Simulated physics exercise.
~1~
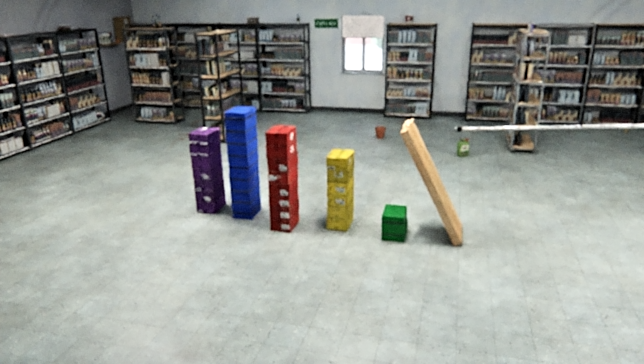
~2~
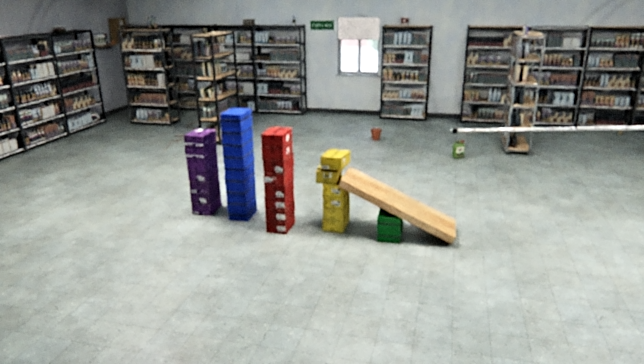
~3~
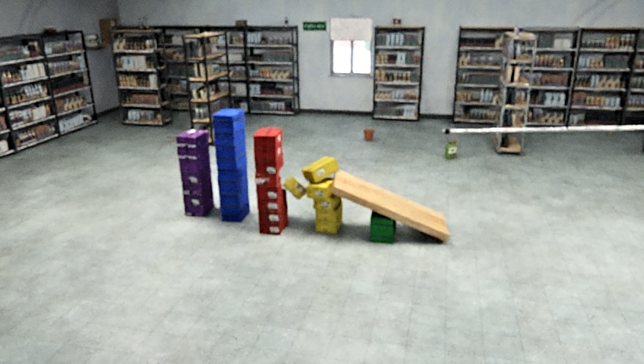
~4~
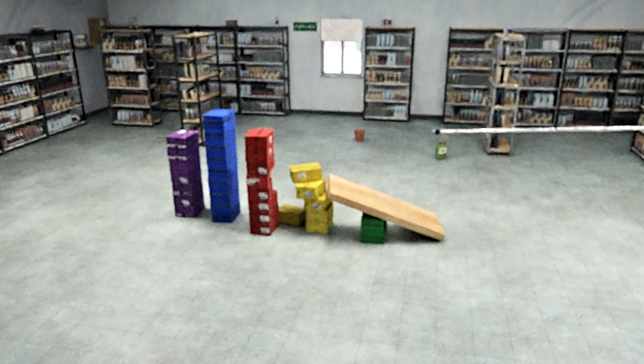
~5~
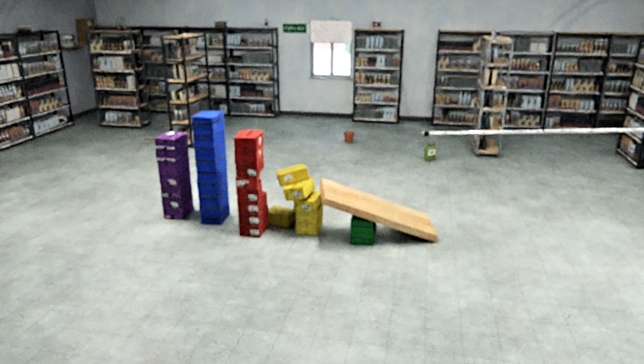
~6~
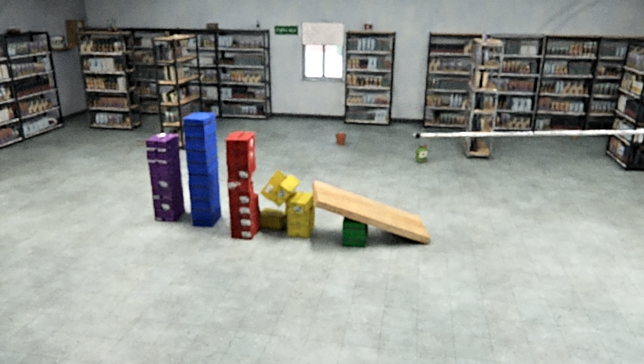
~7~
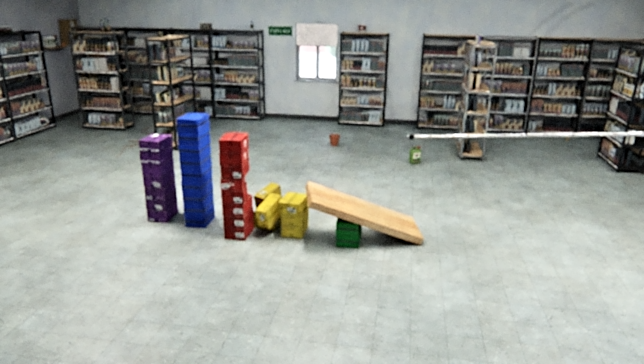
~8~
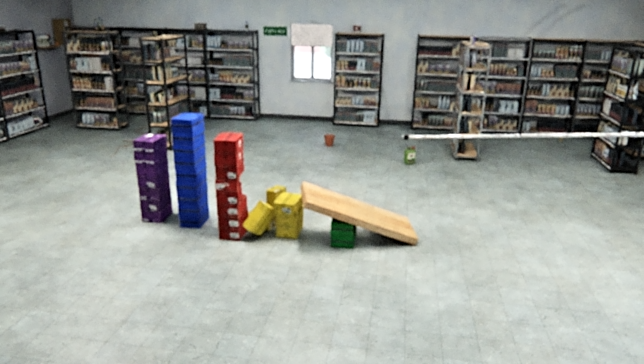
Wooden board tipping left into a yellow stack, toppling its upper blocks beside the red column, then resting on the green block.
